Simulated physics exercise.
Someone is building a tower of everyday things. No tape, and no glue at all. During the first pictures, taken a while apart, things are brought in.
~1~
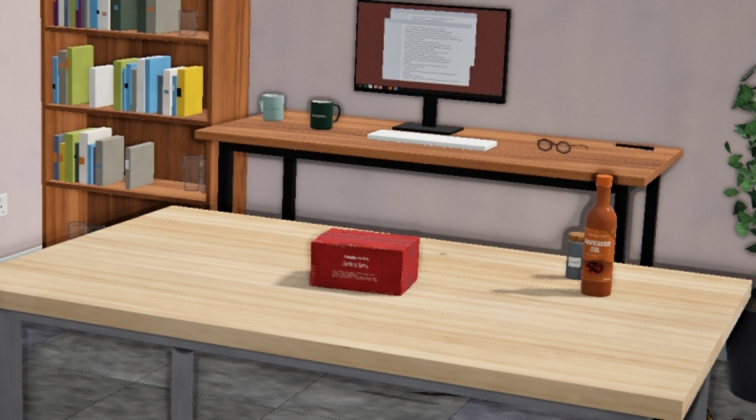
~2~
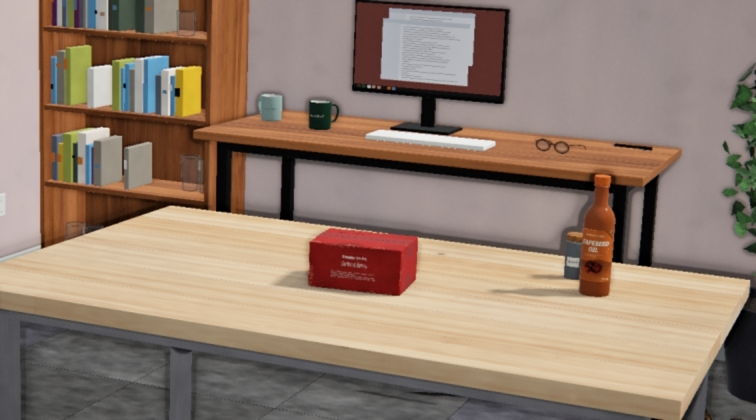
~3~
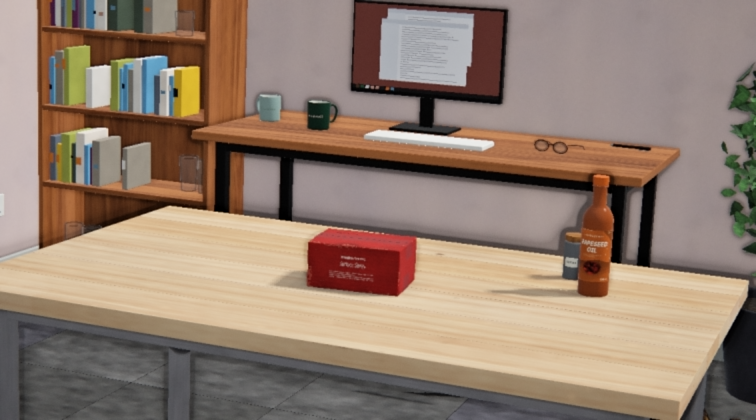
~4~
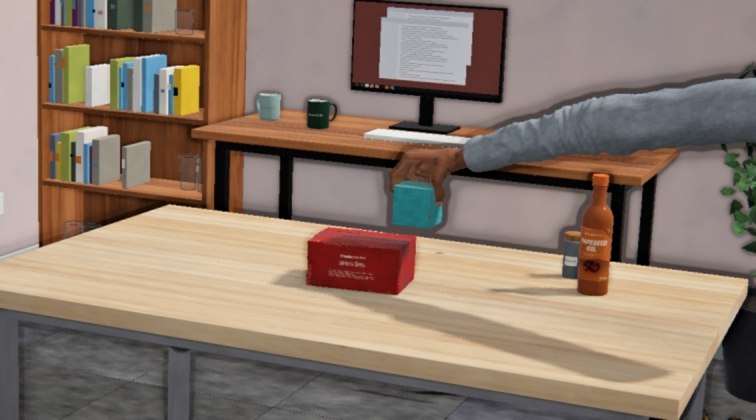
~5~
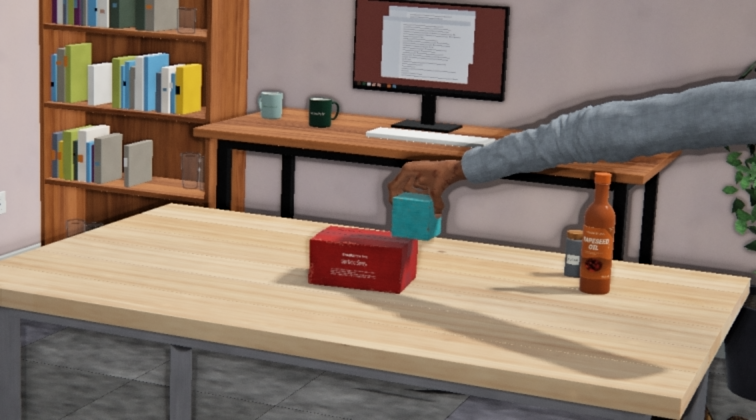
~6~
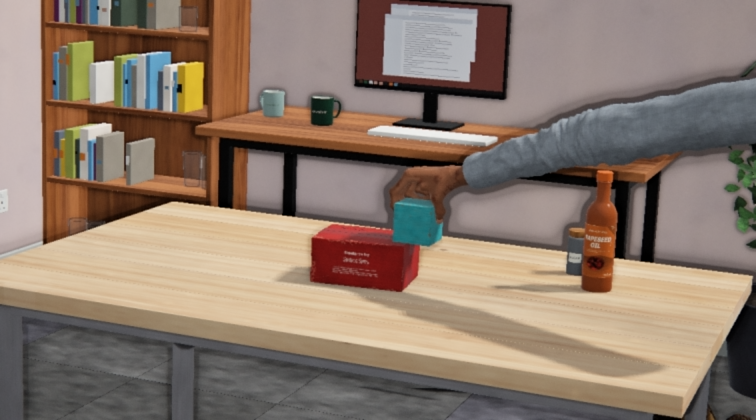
In a home office, a hand reaching in from the right, lowering a turquoise block beside a red box on a wooden table.
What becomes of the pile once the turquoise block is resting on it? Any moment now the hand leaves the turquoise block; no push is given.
It ends up unbalanced.
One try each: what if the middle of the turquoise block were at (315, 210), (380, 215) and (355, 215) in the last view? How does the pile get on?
Topples over, stays standing, stays standing.
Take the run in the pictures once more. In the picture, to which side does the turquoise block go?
Rightwards.
Then, 0.30 s later than the last frame, turquoise block now fallen.
Then, 0.40 s later than the last frame, things are still on the move.
Then, 1.50 s later than the last frame, nothing new.
When it is over, fallen, turquoise block; the other 3 as before. End places, in pixels of the last picture, turquoise block near (445, 271). The pile comes apart.
